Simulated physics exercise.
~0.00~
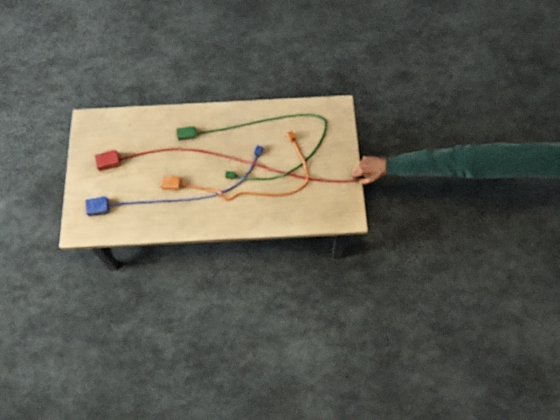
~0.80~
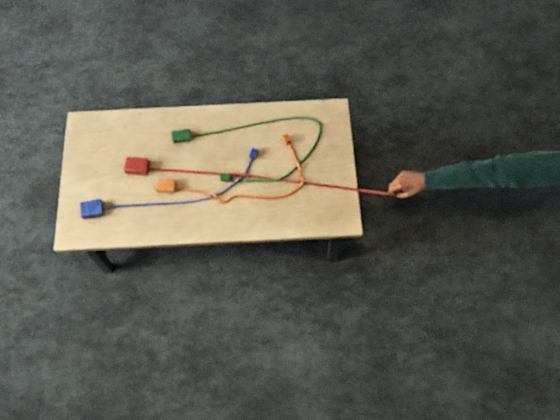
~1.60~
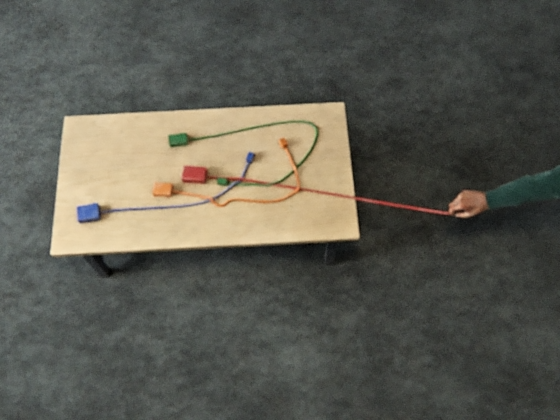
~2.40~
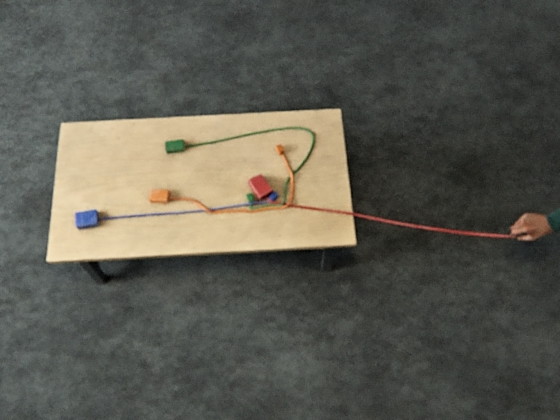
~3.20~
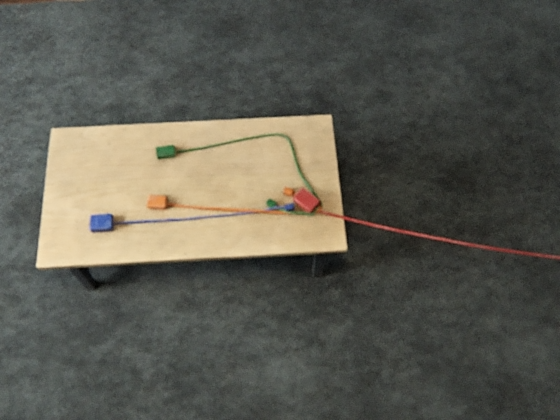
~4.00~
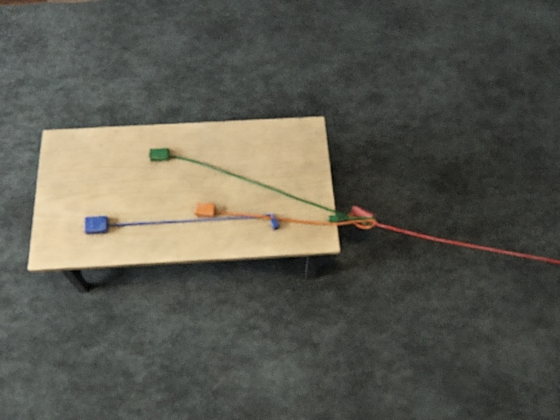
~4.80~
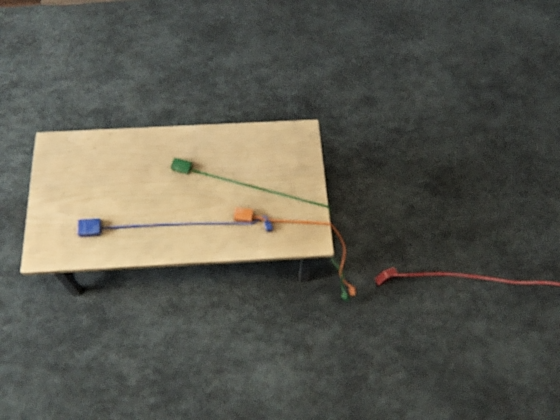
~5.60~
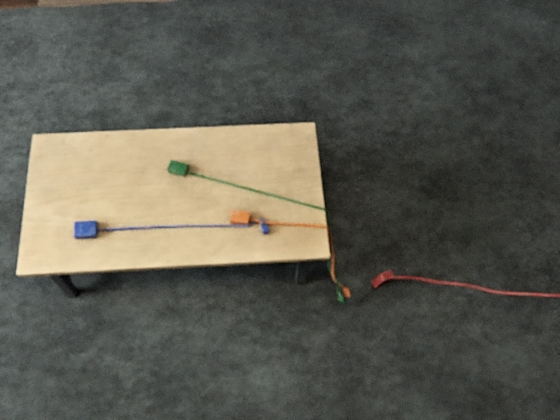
To begin with, four tangled leads, red, green, orange and blue, lie across a wooden table, each ending in a block-like charger, while a hand grips the red lead at the right edge. The hand pulls it rightwards and slightly towards the near side, dragging the red charger across the tabletop. The charger catches the other leads, drawing the small plugs along and straightening the blue lead. As it slips over the right edge, the green and orange plugs follow, and their chargers slide right. Finally, the red charger lies clear of the table, the green and orange plugs dangle beside it, and the blue lead and the other chargers remain on top.
